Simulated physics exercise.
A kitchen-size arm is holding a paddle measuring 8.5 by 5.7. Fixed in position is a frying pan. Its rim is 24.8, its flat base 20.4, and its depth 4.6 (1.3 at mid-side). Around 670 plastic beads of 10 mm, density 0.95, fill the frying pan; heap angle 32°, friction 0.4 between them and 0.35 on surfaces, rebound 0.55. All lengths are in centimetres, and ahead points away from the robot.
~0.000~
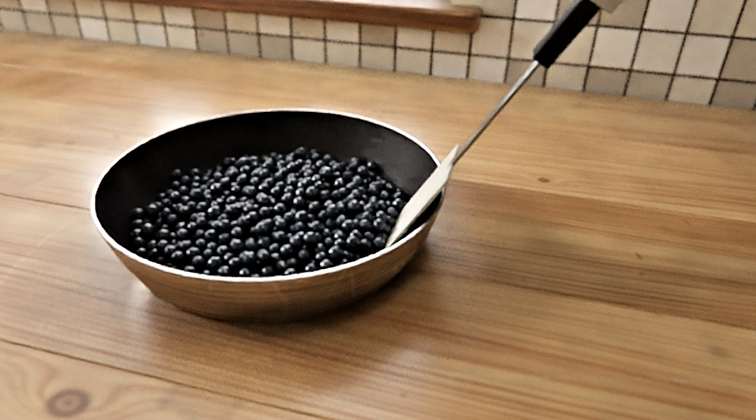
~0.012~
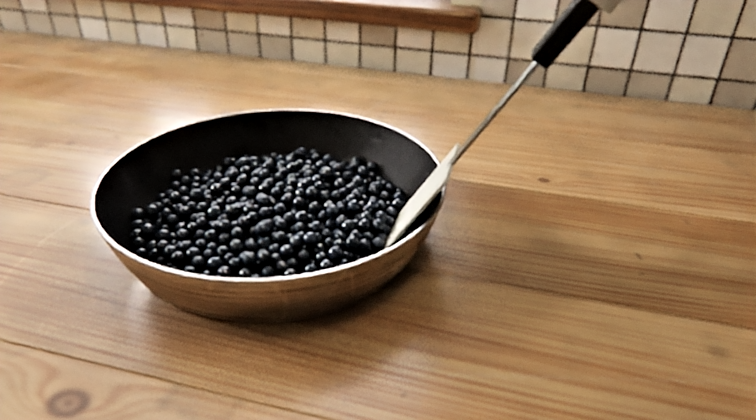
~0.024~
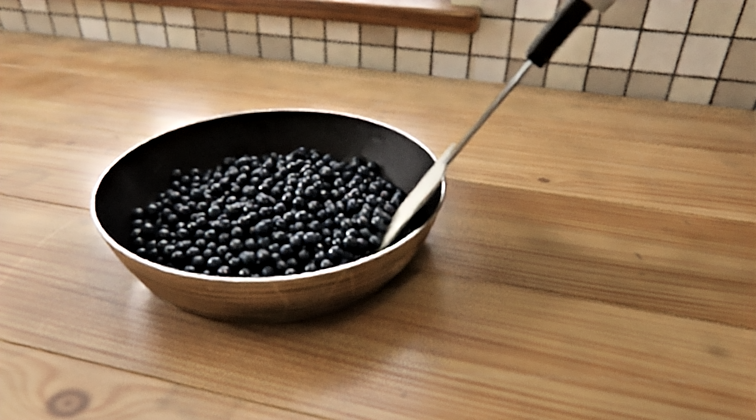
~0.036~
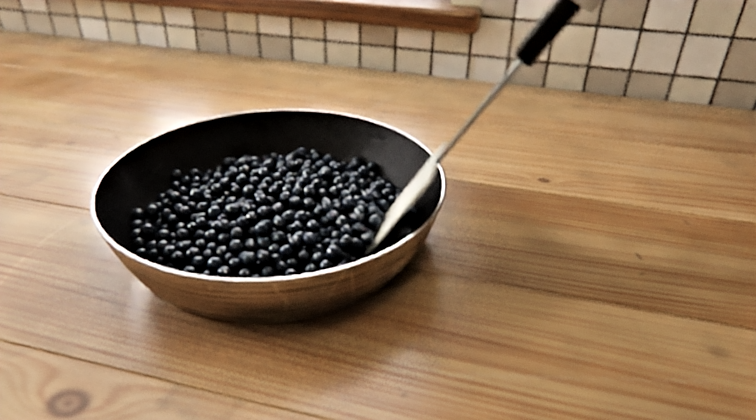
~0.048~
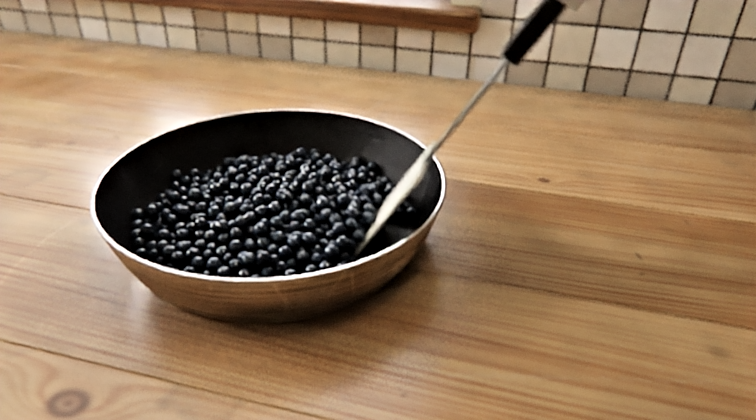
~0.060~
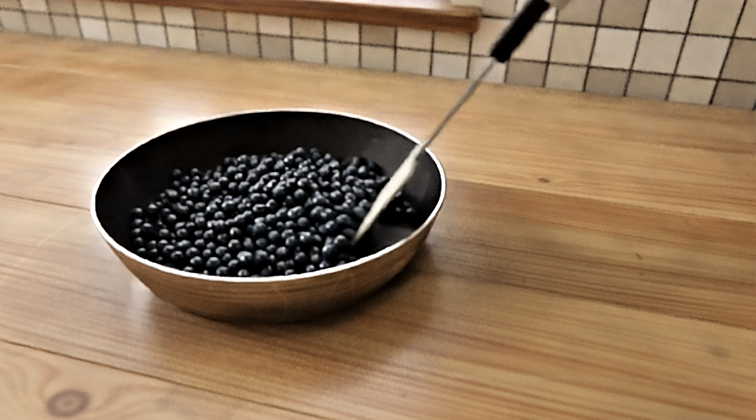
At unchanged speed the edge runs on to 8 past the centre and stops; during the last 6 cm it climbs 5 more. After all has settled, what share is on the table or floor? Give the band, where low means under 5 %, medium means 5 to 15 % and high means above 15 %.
Band: Low.
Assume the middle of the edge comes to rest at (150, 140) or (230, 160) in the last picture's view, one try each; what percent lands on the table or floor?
About 10 and 0 per cent.
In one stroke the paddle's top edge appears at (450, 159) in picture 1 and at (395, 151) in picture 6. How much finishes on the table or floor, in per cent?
Off the vessel, on the table or floor: Some 10 percent.
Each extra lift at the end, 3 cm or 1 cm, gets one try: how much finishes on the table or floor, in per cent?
You'd get some 5 per cent with the first setting and some 0 per cent with the second.
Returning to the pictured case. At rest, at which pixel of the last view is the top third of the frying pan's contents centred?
Pixel estimate: About (193, 187).
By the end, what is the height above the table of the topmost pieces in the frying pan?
5.0 cm.
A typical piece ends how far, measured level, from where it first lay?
Distance: Around 2 cm.
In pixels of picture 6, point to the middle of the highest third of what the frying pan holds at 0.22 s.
Near pixel (221, 188).
After 0.14 s, sloping 59°, highest piece 5 above the table; 674 in the frying pan.
After 0.22 s, sloping 59°, highest piece 6 above the table; 674 in the frying pan.
After 0.47 s, sloping 59°, highest piece 5 above the table; 661 in the frying pan, 13 on the table or floor.
After 1.52 s, sloping 59°, highest piece 5 above the table; 661 in the frying pan, 13 on the table or floor.
In the end, 661 in the frying pan, 13 on the table or floor. That is 2 % on the table or floor.
